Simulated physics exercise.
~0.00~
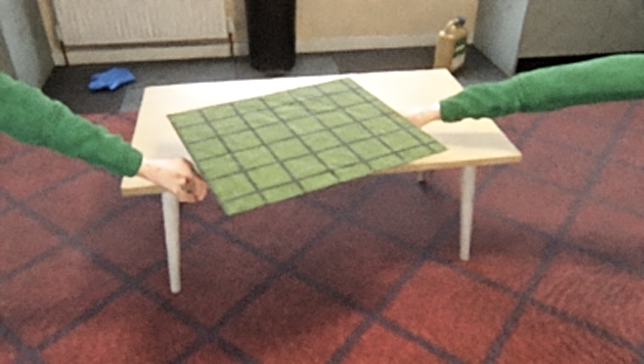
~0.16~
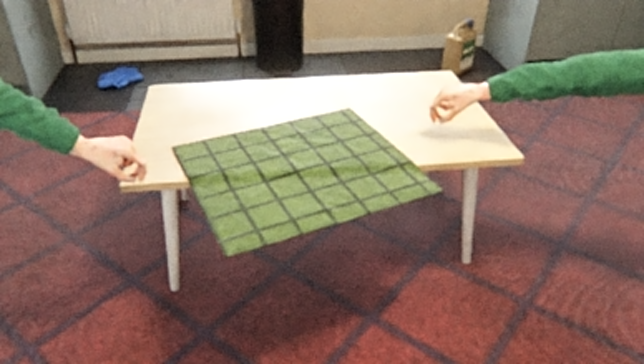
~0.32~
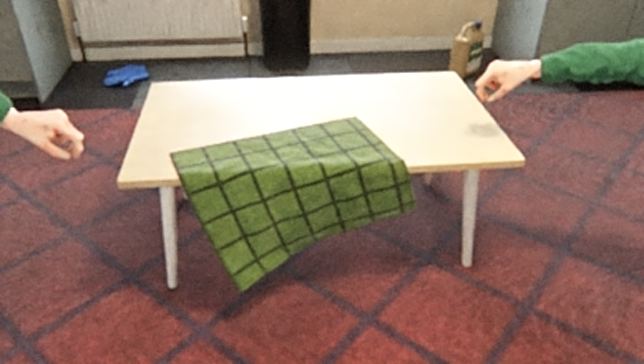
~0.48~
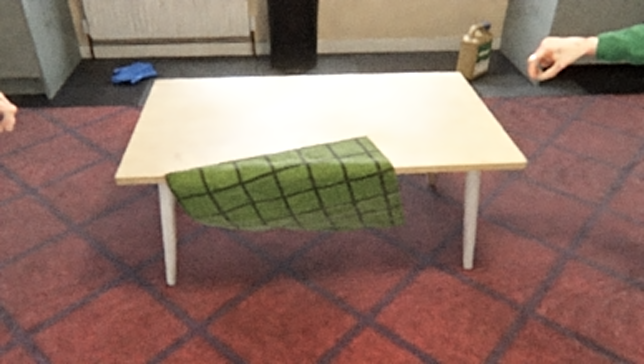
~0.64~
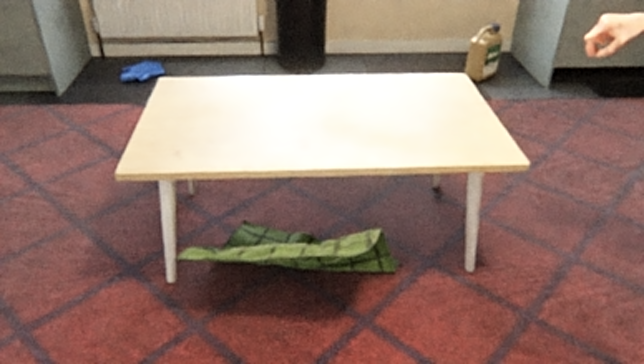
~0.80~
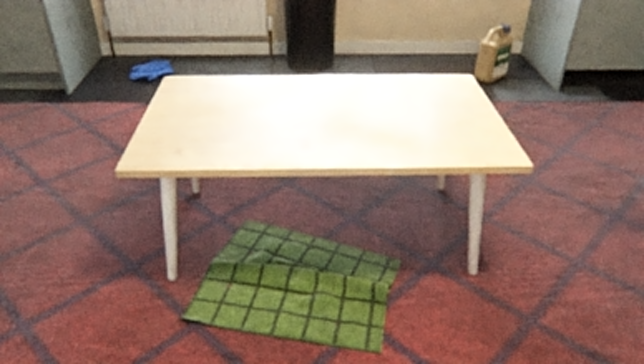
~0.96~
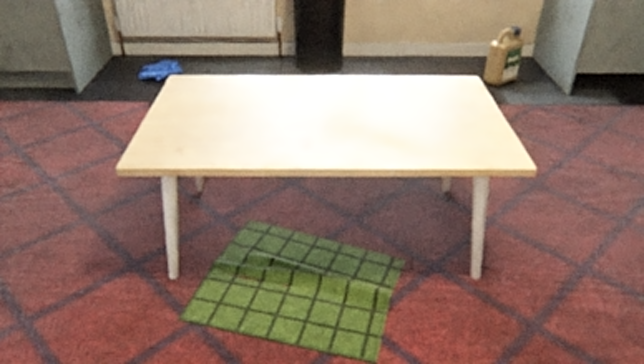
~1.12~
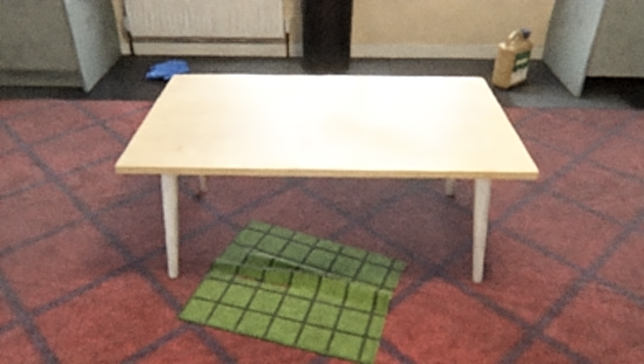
In a room with a patterned red carpet, two hands in green sleeves hold a green checked tea towel out flat at the front edge of a pale wooden table. The hands let go and draw back to either side as the towel settles partly on the tabletop. Its overhanging part droops over the front edge, and the cloth slides forward while the view drifts slightly sideways. The towel slips completely off and drops beneath the front edge. It lands spread on the carpet with a crease across it and lies still, leaving the tabletop bare.
